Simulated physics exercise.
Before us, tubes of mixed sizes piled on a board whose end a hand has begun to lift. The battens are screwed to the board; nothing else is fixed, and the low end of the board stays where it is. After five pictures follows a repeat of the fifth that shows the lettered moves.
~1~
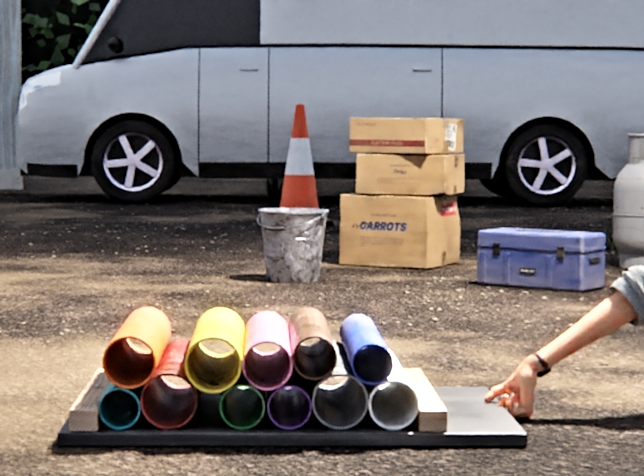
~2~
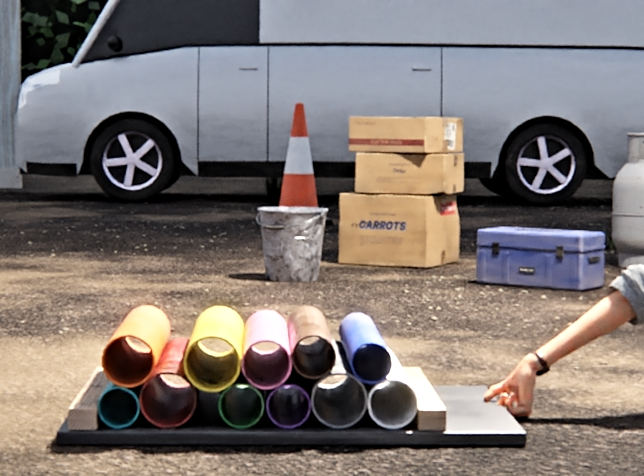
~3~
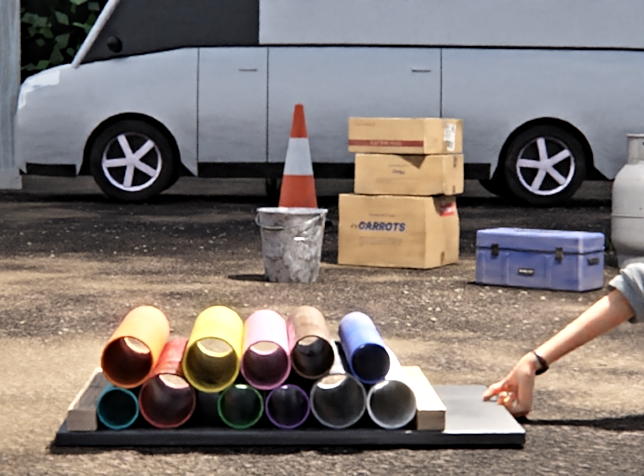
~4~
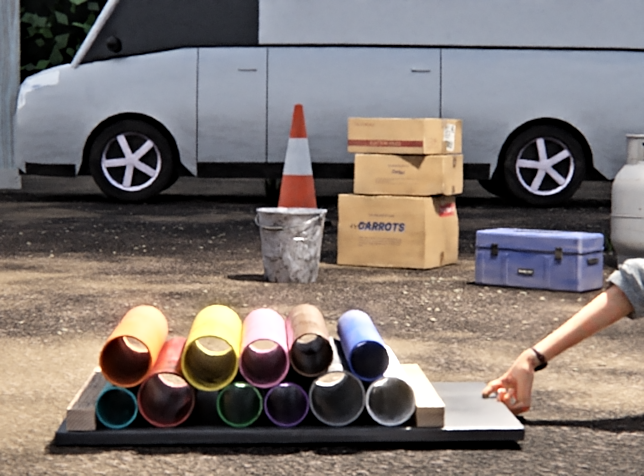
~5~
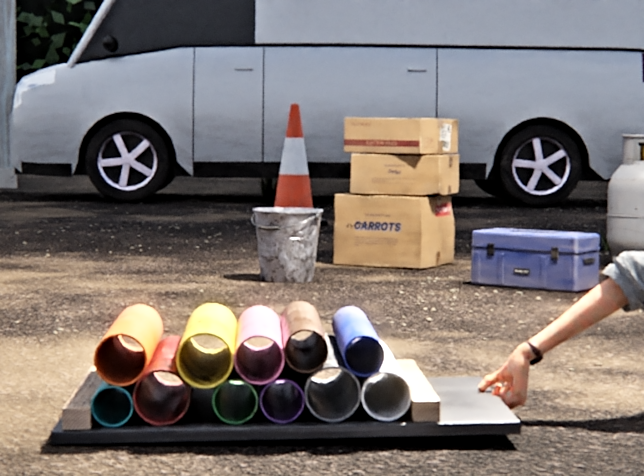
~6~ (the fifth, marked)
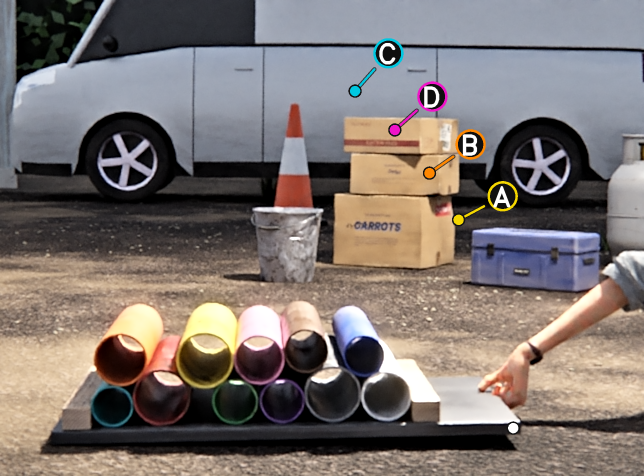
On a paved lot in front of a parked silver van, colourful tubes of mixed sizes sit piled between battens on a board, while a hand at the right raises the board's end slightly and the pile stays almost still.
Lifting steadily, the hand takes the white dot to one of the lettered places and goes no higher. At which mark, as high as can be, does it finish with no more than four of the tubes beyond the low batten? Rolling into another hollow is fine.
Mark B is as high as it can go.
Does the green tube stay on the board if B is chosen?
Yes, with B.
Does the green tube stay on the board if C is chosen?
Yes, with C.
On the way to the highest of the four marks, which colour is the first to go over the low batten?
The orange one.
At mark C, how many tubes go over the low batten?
It comes to five.
On the marked copy, A at (459, 220); B at (430, 173); C at (355, 91); D at (395, 130); the white dot at (513, 428).
With B. Early on, board at 20°.
Further on, board at 36°.
At the end, board at 36°, four over the low batten (yellow, orange, pink, brown).
As for the rest, A four over the low batten (yellow, orange, pink, brown); C five over the low batten; D five over the low batten.
